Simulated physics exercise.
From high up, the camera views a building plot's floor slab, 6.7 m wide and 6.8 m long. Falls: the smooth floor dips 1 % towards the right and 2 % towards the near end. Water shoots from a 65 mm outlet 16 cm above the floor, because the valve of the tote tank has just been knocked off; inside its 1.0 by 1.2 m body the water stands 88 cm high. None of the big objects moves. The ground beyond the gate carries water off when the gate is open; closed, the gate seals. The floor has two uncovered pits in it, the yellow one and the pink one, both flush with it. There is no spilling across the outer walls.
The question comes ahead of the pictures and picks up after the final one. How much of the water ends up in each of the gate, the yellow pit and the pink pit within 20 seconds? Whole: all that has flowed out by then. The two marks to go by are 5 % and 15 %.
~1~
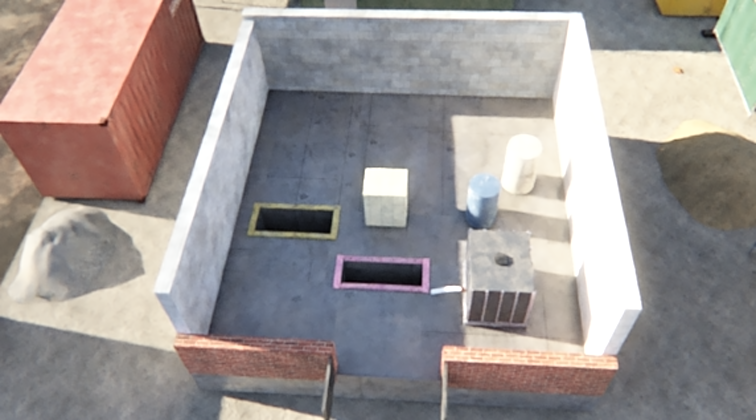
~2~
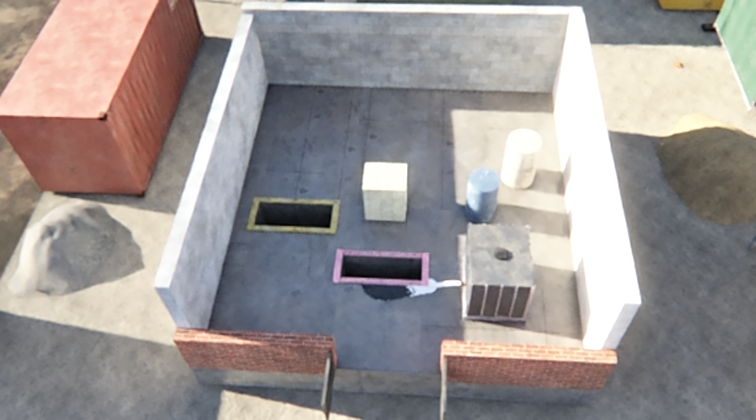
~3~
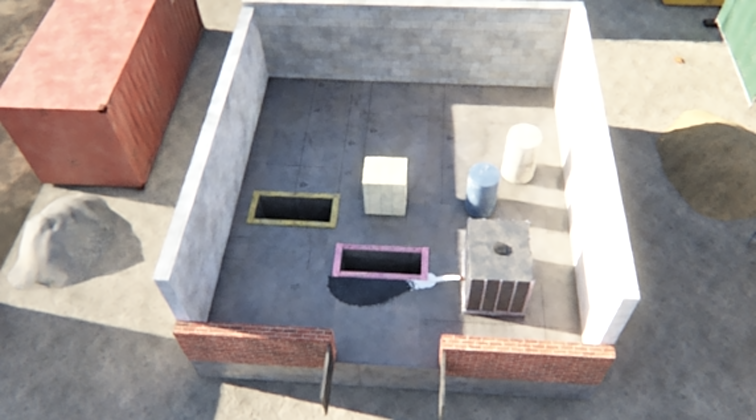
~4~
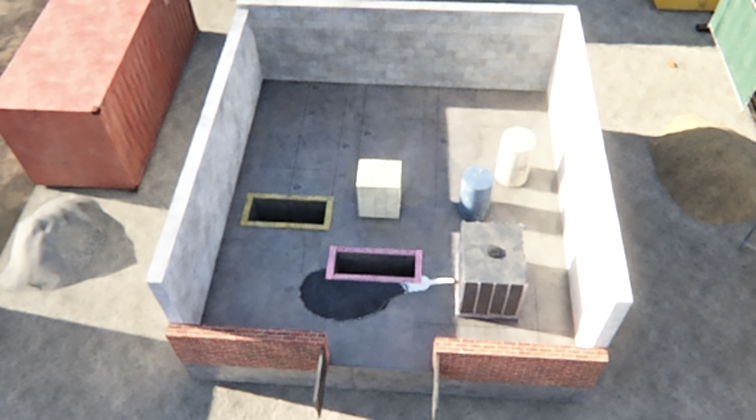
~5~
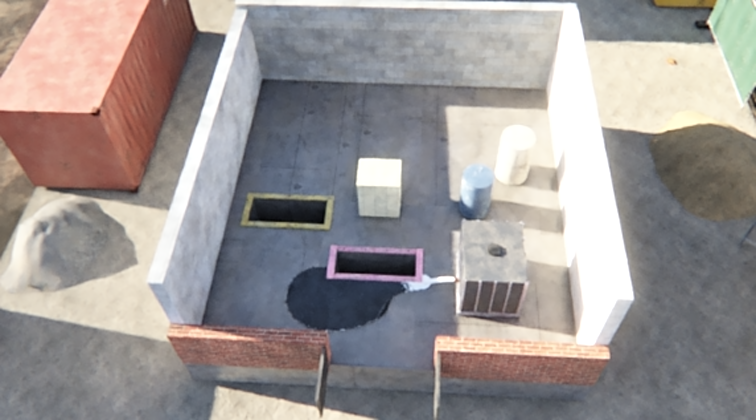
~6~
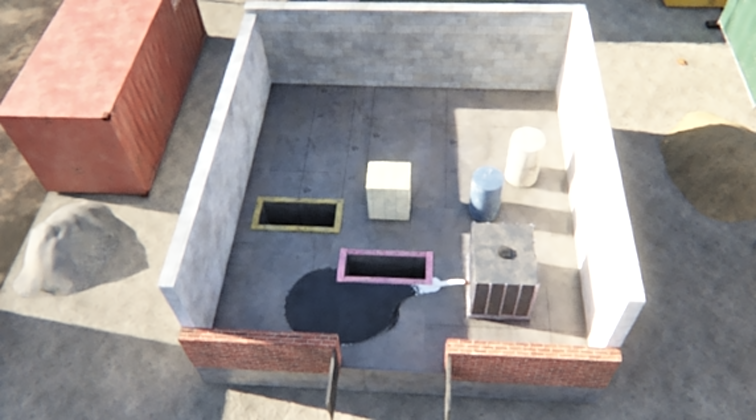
Going by the marks: The gate with more than 15 %, the yellow pit with less than 5 %, the pink pit with above 15 %.
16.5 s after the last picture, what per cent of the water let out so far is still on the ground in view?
I'd say roughly 34 in a hundred, give or take.
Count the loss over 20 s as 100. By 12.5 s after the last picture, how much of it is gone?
I'd put it at about 75 per cent.
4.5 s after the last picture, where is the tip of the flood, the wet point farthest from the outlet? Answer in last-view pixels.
Front tip: Around pixel (228, 349).
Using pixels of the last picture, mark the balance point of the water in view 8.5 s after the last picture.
Around (324, 327).
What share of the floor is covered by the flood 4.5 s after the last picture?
About 10 percent.
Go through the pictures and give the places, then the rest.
The jet has just started at (451, 289); the ground is still dry, in the first picture.
From the spout at (450, 284) the water has spread over 0.4 m2; its tip is at (365, 288), and it is 1.1 cm deep on average, in the second picture.
The jet leaves at (450, 278); the sheet reaches (332, 289), 2.5 m away, and wets 0.9 m2, in the third picture.
From the spout at (443, 281) the water has spread over 1.3 m2; its tip is at (305, 299), and it is 0.8 cm deep on average, in the fourth picture.
From the spout at (444, 280) the water has spread over 1.7 m2; its tip is at (290, 298), and it is 0.8 cm deep on average, in the fifth picture.
From the spout at (454, 282) the water has spread over 2.1 m2; its tip is at (289, 309), and it is 0.8 cm deep on average, in the sixth picture.
Then, 1.5 s after the last picture water covers 5 % of the floor and is deepest (2 cm) near (424, 287); gone so far, the gate 0 %, the yellow pit 0 %, the pink pit 12 %.
Then, 4.5 s after the last picture water covers 10 % of the floor and is deepest (2 cm) near (288, 352); gone so far, the gate 1 %, the yellow pit 0 %, the pink pit 19 %.
Then, 8.5 s after the last picture water covers 10 % of the floor and is deepest (3 cm) near (298, 353); gone so far, the gate 5 %, the yellow pit 0 %, the pink pit 29 %.
Then, 12.5 s after the last picture water covers 10 % of the floor and is deepest (3 cm) near (298, 353); gone so far, the gate 12 %, the yellow pit 0 %, the pink pit 39 %.
Then, 16.5 s after the last picture water covers 15 % of the floor and is deepest (3 cm) near (308, 353); gone so far, the gate 18 %, the yellow pit 0 %, the pink pit 48 %.
